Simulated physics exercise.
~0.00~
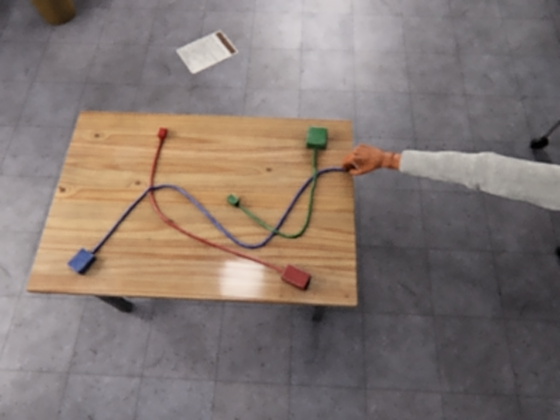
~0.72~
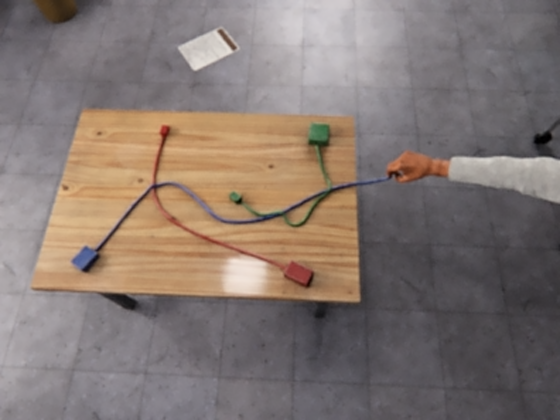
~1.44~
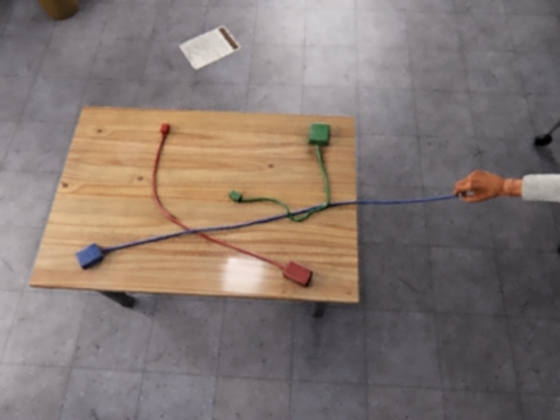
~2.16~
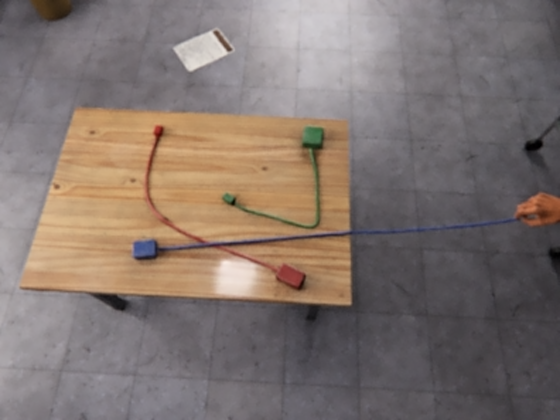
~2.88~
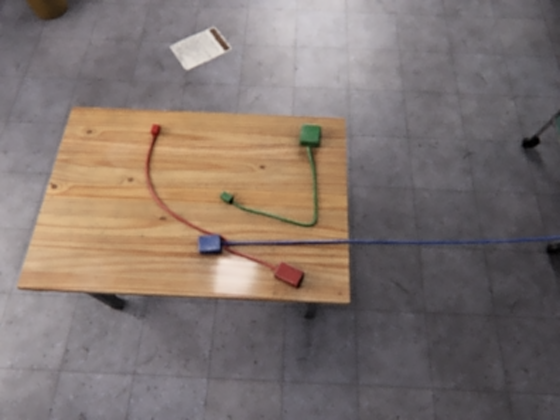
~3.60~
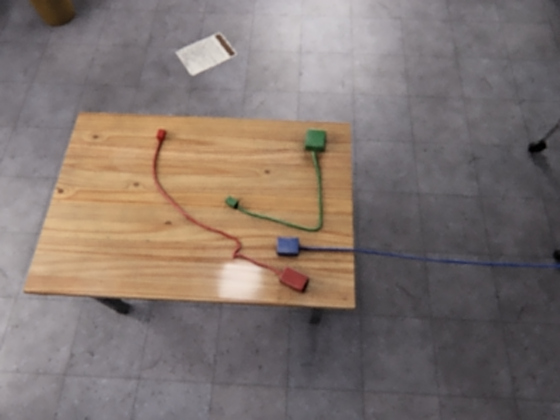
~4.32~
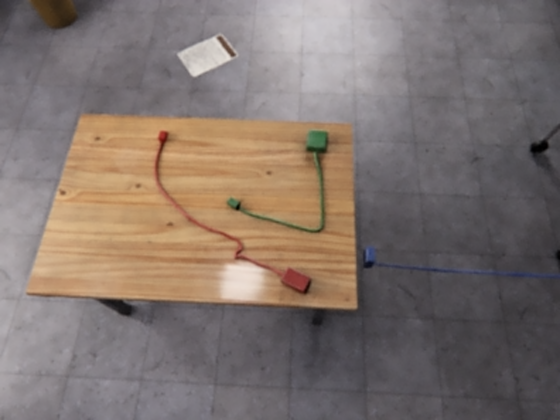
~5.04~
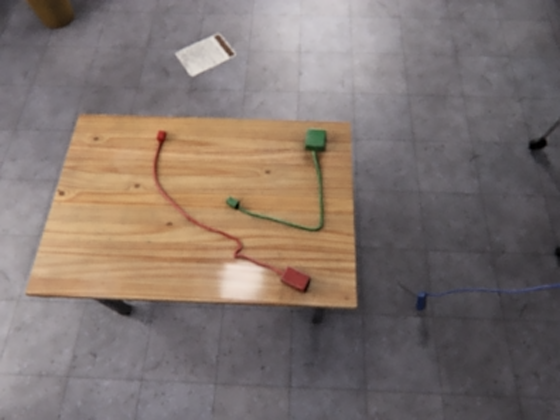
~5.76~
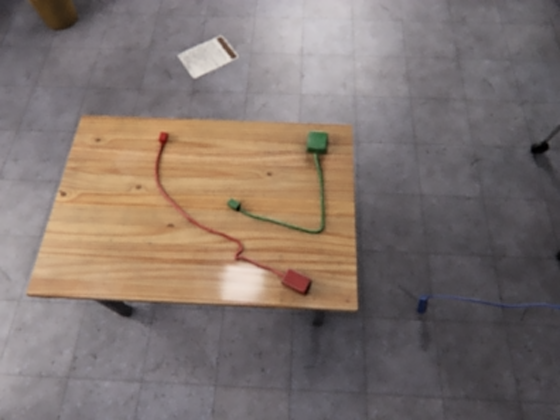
A hand pulls the blue lead rightward until its charger slides off the wooden table.
